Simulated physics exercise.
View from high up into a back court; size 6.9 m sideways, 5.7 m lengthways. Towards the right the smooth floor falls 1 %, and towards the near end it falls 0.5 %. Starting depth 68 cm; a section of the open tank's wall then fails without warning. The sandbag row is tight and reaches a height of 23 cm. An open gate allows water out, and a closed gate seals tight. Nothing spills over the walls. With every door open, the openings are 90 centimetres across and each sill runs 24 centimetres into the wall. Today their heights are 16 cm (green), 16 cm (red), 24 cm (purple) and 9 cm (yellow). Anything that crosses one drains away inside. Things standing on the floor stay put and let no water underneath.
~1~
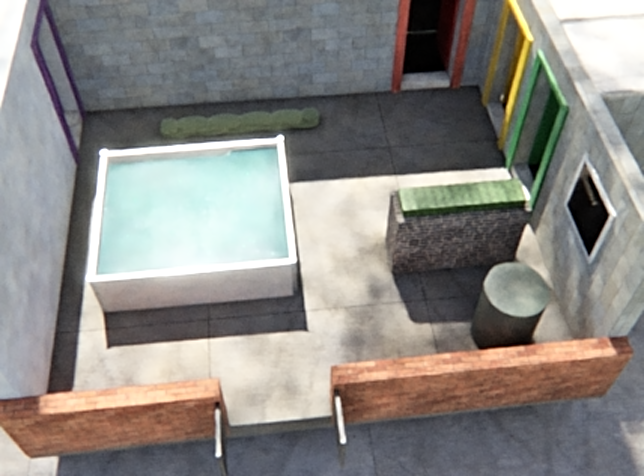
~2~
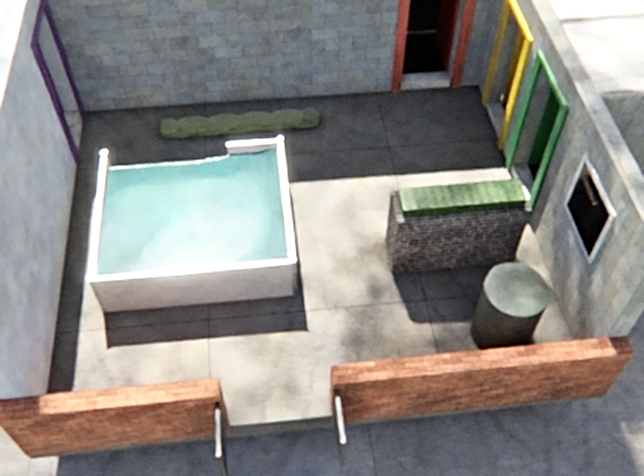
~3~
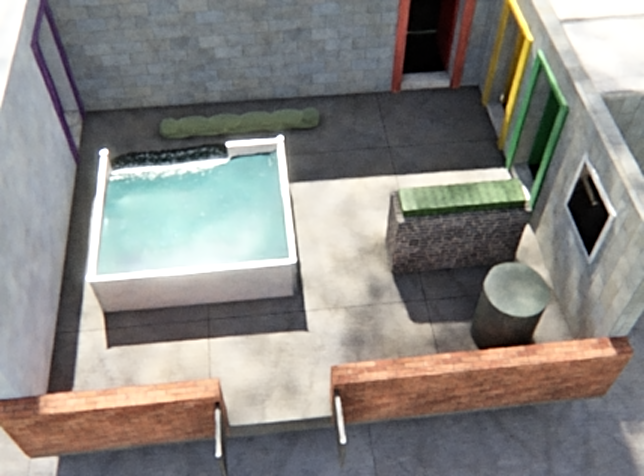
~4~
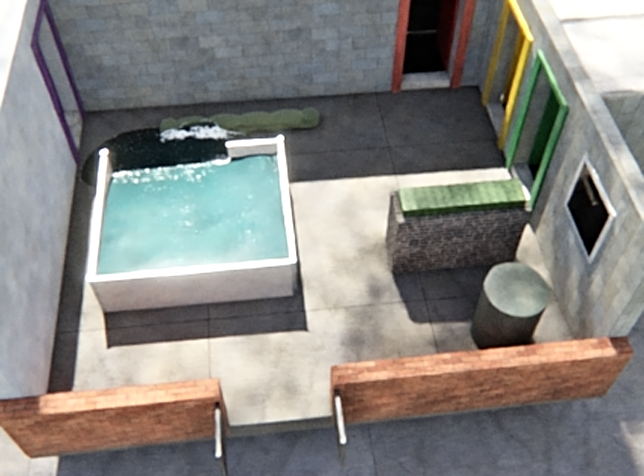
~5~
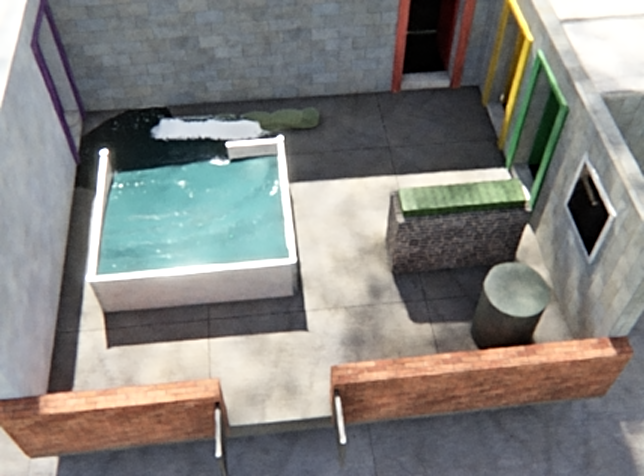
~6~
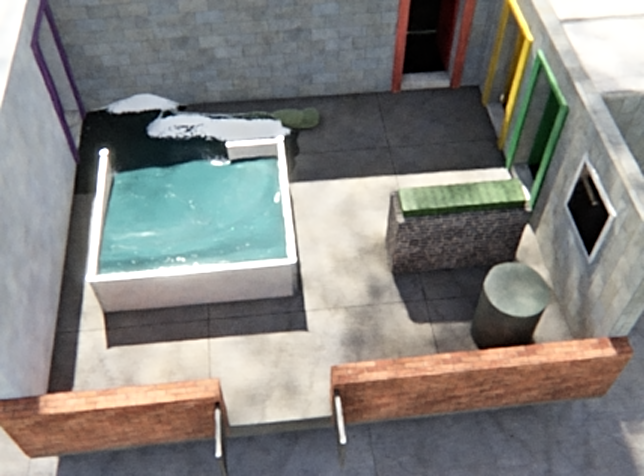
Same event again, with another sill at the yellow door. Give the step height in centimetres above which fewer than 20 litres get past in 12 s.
20 cm.
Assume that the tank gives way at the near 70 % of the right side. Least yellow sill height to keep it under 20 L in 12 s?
Then something near 19 cm.
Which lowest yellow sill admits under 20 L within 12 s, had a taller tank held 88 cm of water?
The step would need to be some 26 cm high.
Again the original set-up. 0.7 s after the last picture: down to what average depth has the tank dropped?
Average depth: Approx. 44 cm.
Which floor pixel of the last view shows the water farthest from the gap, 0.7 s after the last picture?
The farthest wet point sits near (384, 124) in the last view.
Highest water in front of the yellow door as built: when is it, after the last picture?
Roughly 3.0 s.
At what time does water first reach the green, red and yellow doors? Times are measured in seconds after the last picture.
Arrives: Green 1.8 s / red 1.8 s / yellow 1.6 s.
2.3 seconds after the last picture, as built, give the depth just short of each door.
Depths in cm - green: 11, red: 6, purple: 39, yellow: 12.
Then, 0.7 s after the last picture water covers 25 % of the floor, deepest (58 cm) near (95, 115); it has not reached the yellow door.
Then, 2.3 s after the last picture water covers 55 % of the floor, deepest (39 cm) near (80, 145); 12 cm at the yellow door, 0 litres in over its 9 cm sill.
Then, 11.3 s after the last picture water covers 95 % of the floor, deepest (18 cm) near (582, 372); 13 cm at the yellow door, 287 litres in over its 9 cm sill.
At the yellow door as built, the water peaked near 26 cm, 3.1 s after the last picture.
With a sill of 17 cm, 52 litres would have come in within the 12 s; with 23 cm, 7 litres. So under 20 litres takes about 20 cm.
